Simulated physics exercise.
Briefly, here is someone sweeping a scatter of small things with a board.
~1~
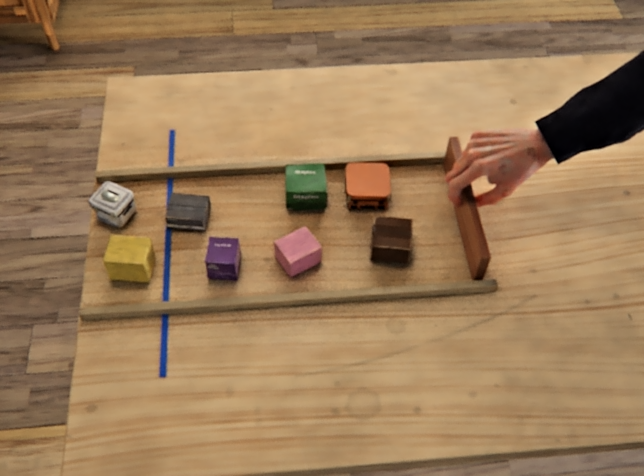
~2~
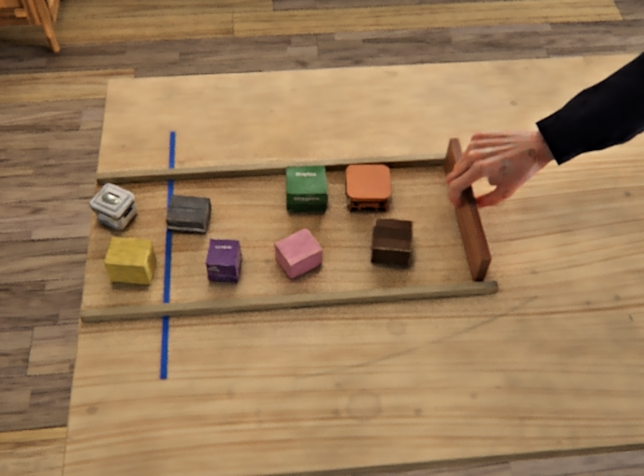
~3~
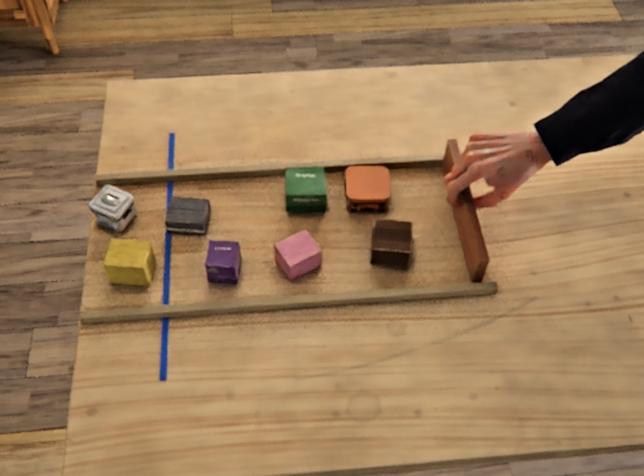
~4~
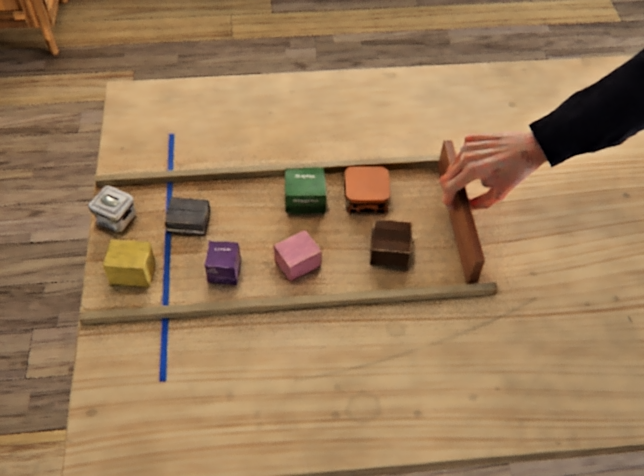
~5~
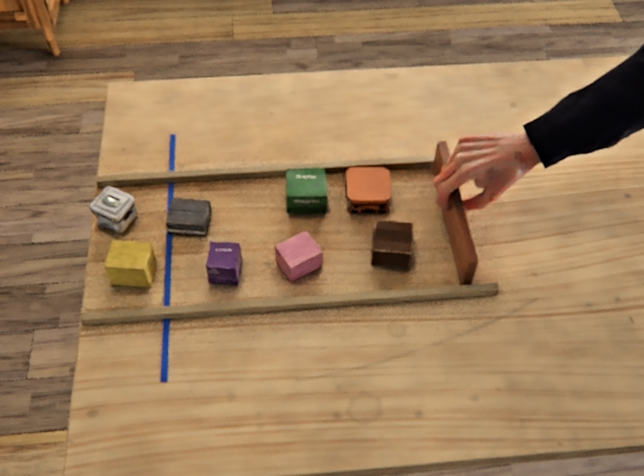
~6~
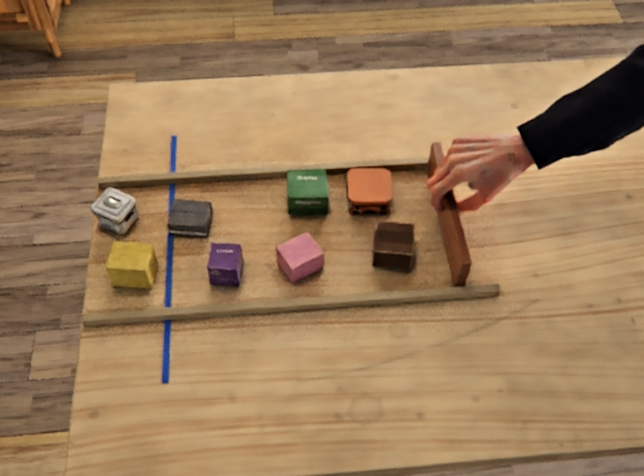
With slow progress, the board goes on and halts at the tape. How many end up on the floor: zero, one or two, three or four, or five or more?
Missing: Three up to four.
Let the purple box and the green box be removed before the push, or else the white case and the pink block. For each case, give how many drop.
Well, the first time you'd get 2, and the next time 2.
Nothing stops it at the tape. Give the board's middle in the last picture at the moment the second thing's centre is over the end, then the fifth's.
About (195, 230), then (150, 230).
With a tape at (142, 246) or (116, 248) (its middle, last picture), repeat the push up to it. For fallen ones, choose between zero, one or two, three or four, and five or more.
Place by place, the count is more than four and then five or over.
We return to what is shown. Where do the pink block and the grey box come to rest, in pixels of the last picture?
(108, 268) and (109, 238), approximately.
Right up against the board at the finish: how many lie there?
That would be 2 of them.
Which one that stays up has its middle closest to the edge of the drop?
Answer: The green box.
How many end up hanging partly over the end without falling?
Overhanging ones - 2.
Early on, none off yet; white case at rest near (116, 212); yellow block at rest near (133, 265); grey box at rest near (190, 218).
A while later, none off yet; white case at rest near (116, 212); yellow block moving near (126, 266); grey box travelled about its own width near (149, 232).
Finally, the number that fall off is three or four; lost, purple box, yellow block and white case.
